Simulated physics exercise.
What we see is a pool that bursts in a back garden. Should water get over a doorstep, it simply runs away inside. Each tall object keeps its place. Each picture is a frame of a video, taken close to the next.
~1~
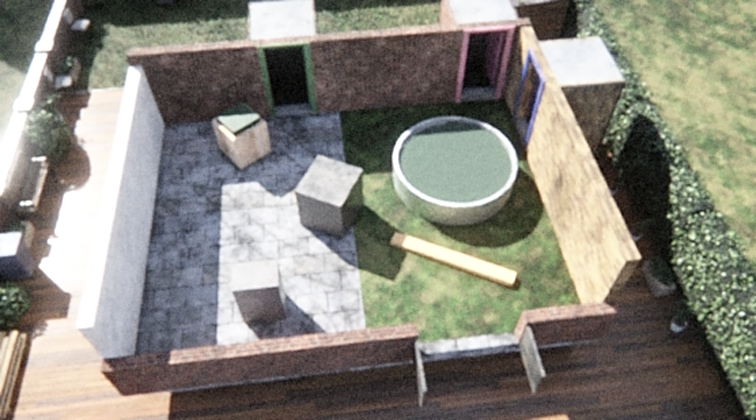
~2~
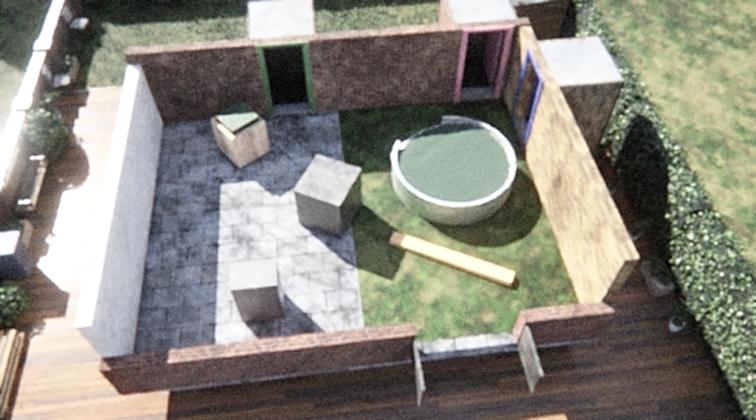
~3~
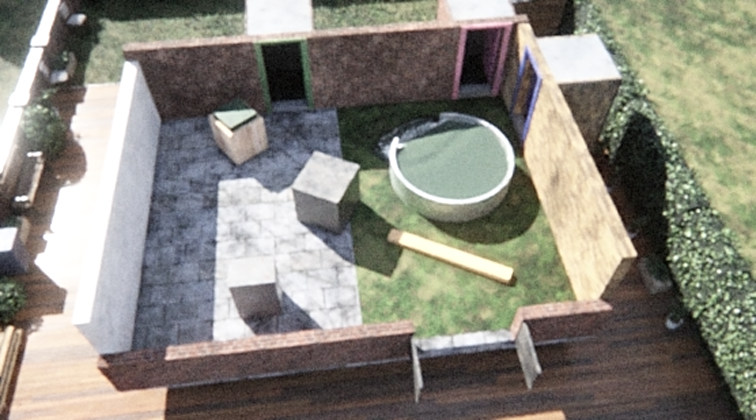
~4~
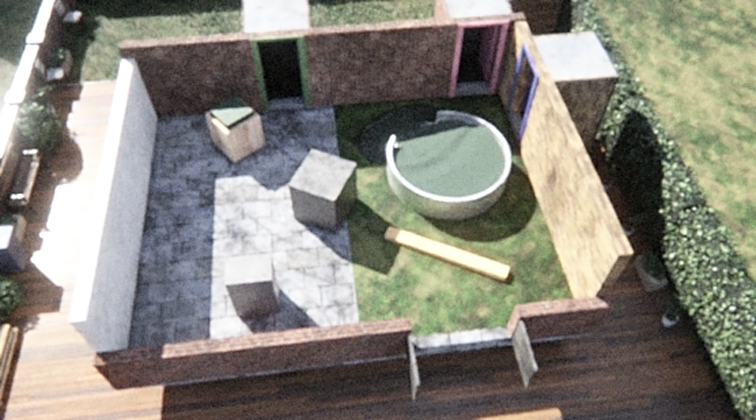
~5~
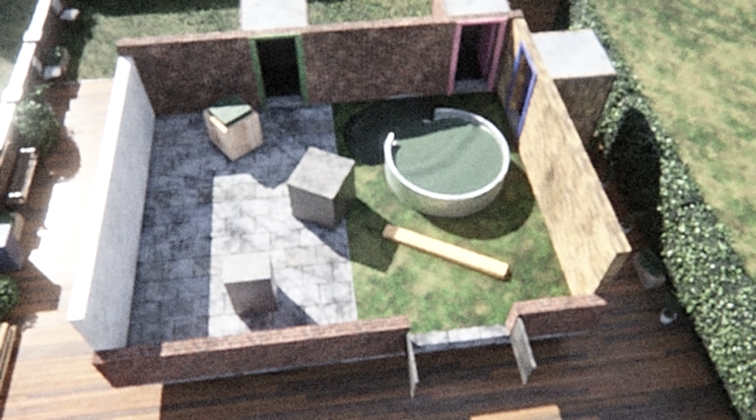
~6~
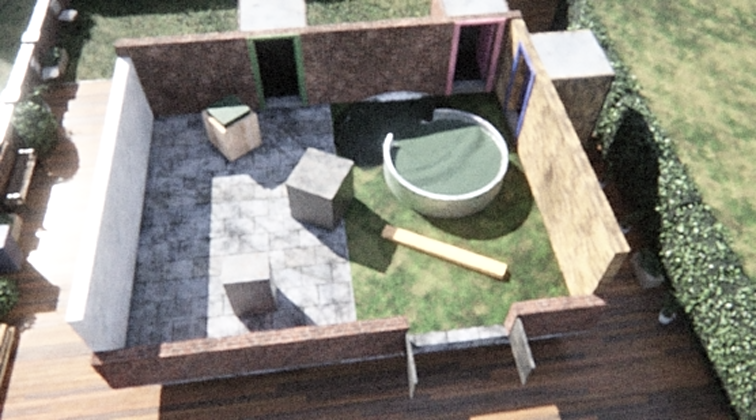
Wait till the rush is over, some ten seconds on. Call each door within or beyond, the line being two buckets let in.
Blue door - within; pink door - within; green door - within.
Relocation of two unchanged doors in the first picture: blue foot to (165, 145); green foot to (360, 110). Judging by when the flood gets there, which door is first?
The one in green.
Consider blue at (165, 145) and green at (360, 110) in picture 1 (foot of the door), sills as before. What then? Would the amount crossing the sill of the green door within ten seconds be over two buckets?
Well, in that case the green tops the limit.
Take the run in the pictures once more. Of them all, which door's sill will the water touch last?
I pick the one in blue.
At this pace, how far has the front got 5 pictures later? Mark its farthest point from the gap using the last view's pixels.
The front should reach about (299, 111).
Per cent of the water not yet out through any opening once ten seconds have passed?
I'd estimate close to 100 per cent.
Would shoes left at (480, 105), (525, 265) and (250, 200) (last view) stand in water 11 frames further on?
As listed: Under water, no water, clear.
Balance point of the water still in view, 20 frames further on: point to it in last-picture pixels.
Close to pixel (391, 149).
A moment on, water covers 10 % of the floor; the blue door not reached, the pink door wet at the sill, nothing in, the green door not reached.
Next, water covers 20 % of the floor; the blue door not reached, the pink door wet at the sill, nothing in, the green door wet at the sill, nothing in.
Then, water covers 35 % of the floor; the blue door wet at the sill, nothing in, the pink door wet at the sill, nothing in, the green door wet at the sill, nothing in.
Later, water covers 65 % of the floor; the blue door wet at the sill, nothing in, the pink door wet at the sill, nothing in, the green door under two buckets in.
In the end, water covers 90 % of the floor; the blue door wet at the sill, nothing in, the pink door wet at the sill, nothing in, the green door under two buckets in.
